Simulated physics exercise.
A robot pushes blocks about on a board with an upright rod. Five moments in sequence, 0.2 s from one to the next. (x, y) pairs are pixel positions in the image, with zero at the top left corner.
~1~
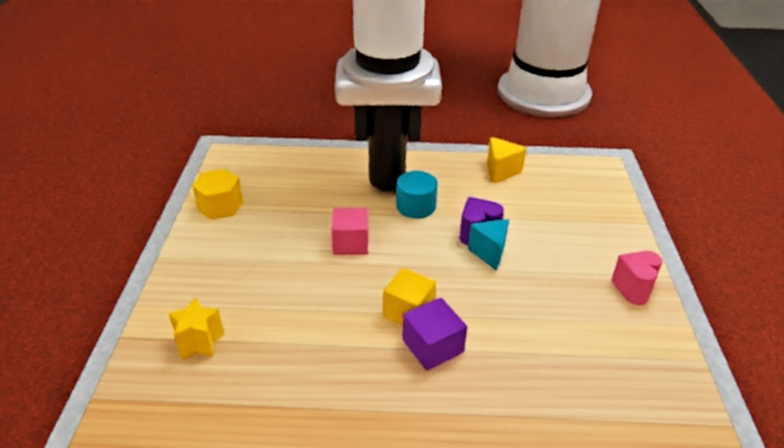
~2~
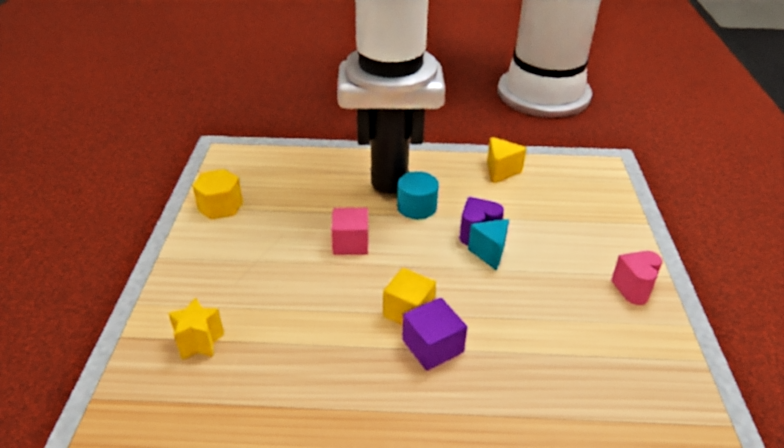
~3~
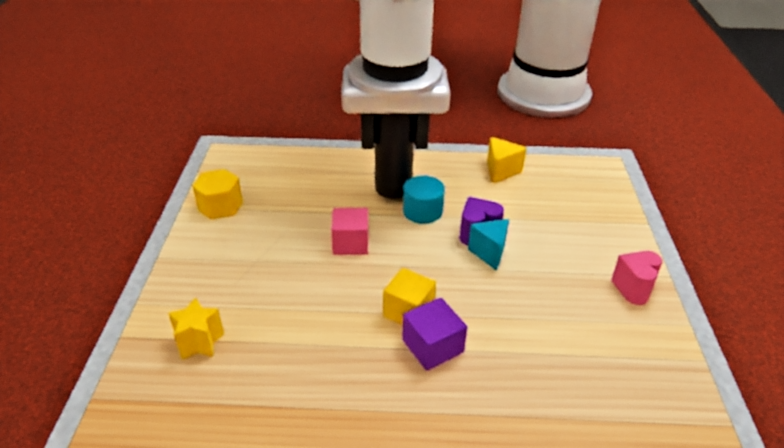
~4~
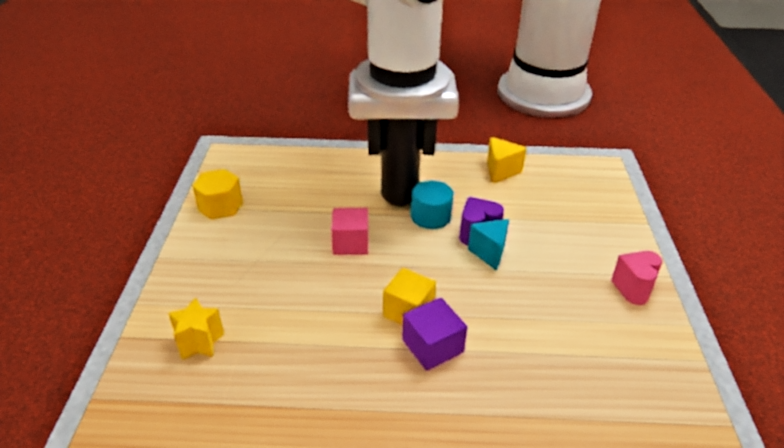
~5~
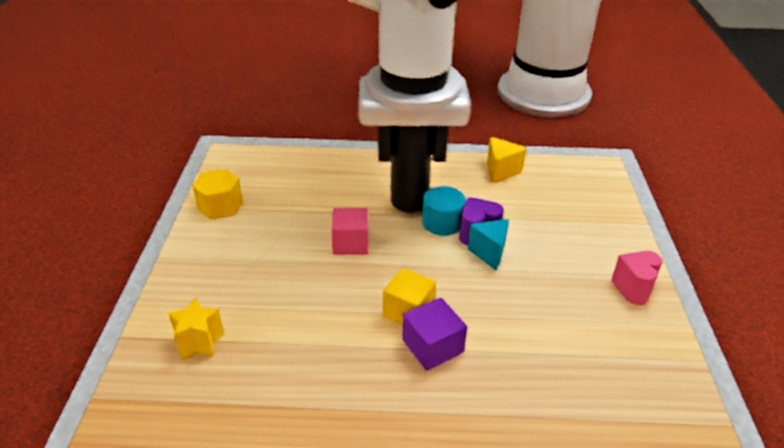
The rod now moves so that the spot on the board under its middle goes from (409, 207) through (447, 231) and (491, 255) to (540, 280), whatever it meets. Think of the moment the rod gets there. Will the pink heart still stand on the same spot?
Yes
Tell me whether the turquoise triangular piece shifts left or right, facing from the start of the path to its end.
Well, taking the path from its start to its end as straight ahead, the turquoise triangular piece moves to the right.
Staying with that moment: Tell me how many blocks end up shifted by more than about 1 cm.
The push moves three or more blocks more than 1 cm.
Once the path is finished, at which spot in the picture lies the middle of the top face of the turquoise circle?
At the end it should sit near (582, 240).
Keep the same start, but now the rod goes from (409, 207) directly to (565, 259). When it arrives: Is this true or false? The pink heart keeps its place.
That is false.
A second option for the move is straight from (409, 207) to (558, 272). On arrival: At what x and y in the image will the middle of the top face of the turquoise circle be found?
I'd expect the centre of its top face to be at (608, 244).
On the path given first. One third of the way, rod at (449, 226); turquoise circle at (493, 215); purple heart at (533, 217); turquoise triangular piece at (504, 238), turned 15° clockwise.
Two thirds of the way, rod at (492, 249); turquoise circle at (539, 231); purple heart at (568, 217), turned 50° anticlockwise; turquoise triangular piece at (524, 257), turned 40° clockwise.
At the end, rod at (542, 273); turquoise circle at (582, 240); purple heart at (580, 214), turned 80° anticlockwise; turquoise triangular piece at (550, 283), turned 110° clockwise; pink heart in place.
